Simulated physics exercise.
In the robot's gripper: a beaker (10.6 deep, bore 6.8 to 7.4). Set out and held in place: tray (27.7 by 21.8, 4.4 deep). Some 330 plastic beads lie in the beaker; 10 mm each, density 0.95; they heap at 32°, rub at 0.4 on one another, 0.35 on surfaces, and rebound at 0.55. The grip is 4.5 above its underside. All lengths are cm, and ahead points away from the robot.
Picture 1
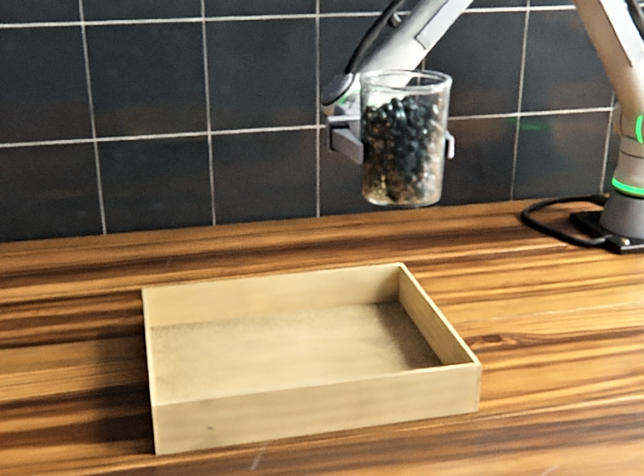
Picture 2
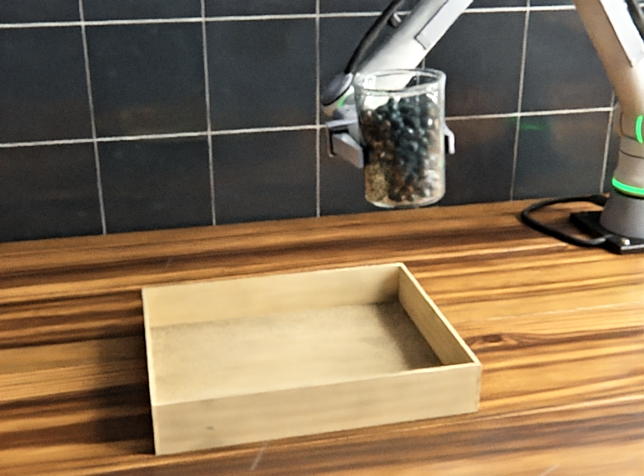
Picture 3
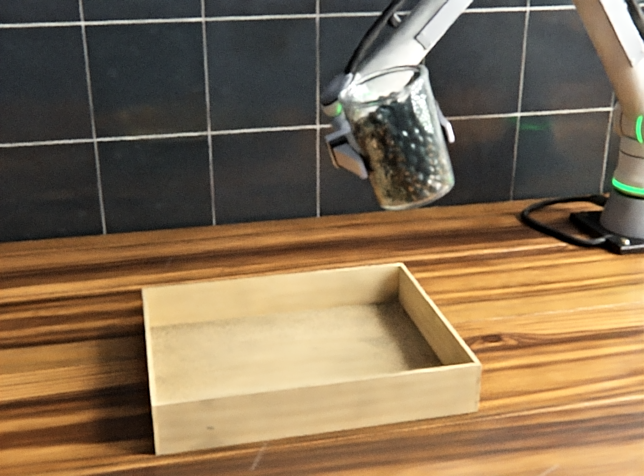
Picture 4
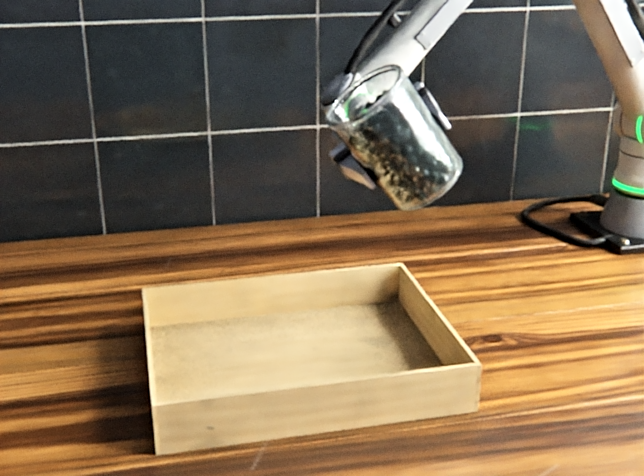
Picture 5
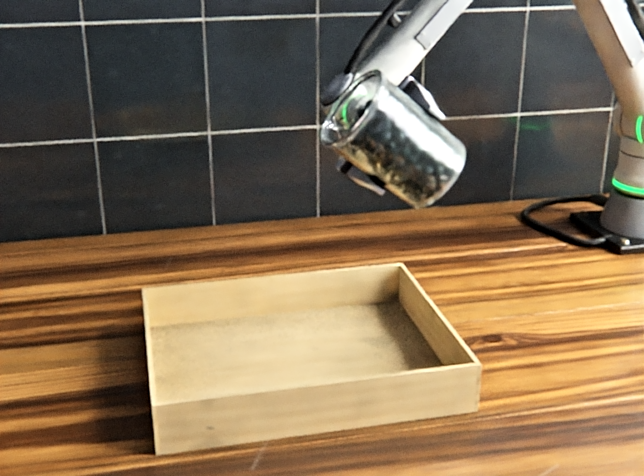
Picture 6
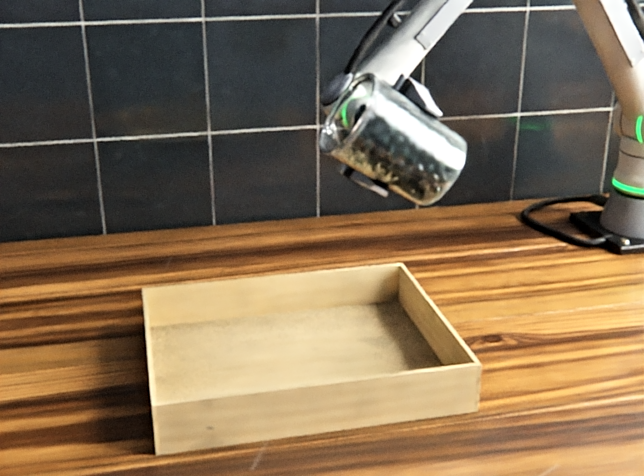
A robot arm held a clear beaker of dark beads upright above a shallow wooden tray, then steadily tilted it well over toward the left, with the beads still inside.
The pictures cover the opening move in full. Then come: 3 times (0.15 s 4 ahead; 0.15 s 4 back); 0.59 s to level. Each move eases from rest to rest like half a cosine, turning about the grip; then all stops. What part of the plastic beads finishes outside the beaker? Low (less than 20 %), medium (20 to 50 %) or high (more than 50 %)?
A low share, less than 20 %, ends outside the beaker.
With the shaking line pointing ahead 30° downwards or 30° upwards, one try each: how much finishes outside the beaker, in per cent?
Some 0 and 15 per cent.
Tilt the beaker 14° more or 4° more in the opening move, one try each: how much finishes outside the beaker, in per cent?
Some 35 and 15 per cent.
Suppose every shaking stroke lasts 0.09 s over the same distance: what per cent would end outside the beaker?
Then about 35 per cent.
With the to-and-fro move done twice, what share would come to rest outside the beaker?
It would be near 5 per cent.
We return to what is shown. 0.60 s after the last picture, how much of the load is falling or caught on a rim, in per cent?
Some 4 per cent.
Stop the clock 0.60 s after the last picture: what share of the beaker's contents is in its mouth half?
Some 40 per cent.
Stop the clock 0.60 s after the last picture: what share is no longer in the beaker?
About 5 per cent by then.
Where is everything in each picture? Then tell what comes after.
Beaker middle at (403, 139), level; upper third of the load around (403, 119), from x 370 to 440, top at y 100; 329 in the beaker, in the first frame.
Beaker middle at (402, 139), tilted 5° forward; upper third of the load around (403, 119), from x 365 to 435, top at y 95, in the second frame.
Beaker middle at (400, 140), tilted 19° forward; upper third of the load around (399, 121), from x 360 to 445, top at y 90, in the third frame.
Beaker middle at (398, 141), tilted 37° forward; upper third of the load around (396, 125), from x 355 to 450, top at y 90, in the fourth frame.
Beaker middle at (396, 143), tilted 51° forward; upper third of the load around (395, 126), from x 345 to 455, top at y 95, in the fifth frame.
Beaker middle at (395, 143), tilted 56° forward; upper third of the load around (393, 128), from x 345 to 455, top at y 105; 329 in the beaker, in the sixth frame.
Then, 0.60 s after the last picture, tilted 56° forward, highest piece 24 above the table; 311 in the beaker, 6 in the tray, 12 in flight or on a rim.
Then, 1.19 s after the last picture, tilted 28° forward, highest piece 25 above the table; 300 in the beaker, 28 in the tray, 1 on the table or floor.
Then, 1.69 s after the last picture, level, highest piece 27 above the table; 300 in the beaker, 28 in the tray, 1 on the table or floor.
Then, 2.74 s after the last picture, level, highest piece 27 above the table; 300 in the beaker, 28 in the tray, 1 on the table or floor.
Final count, 300 in the beaker, 28 in the tray, 1 on the table or floor. That is 9 % outside the beaker.
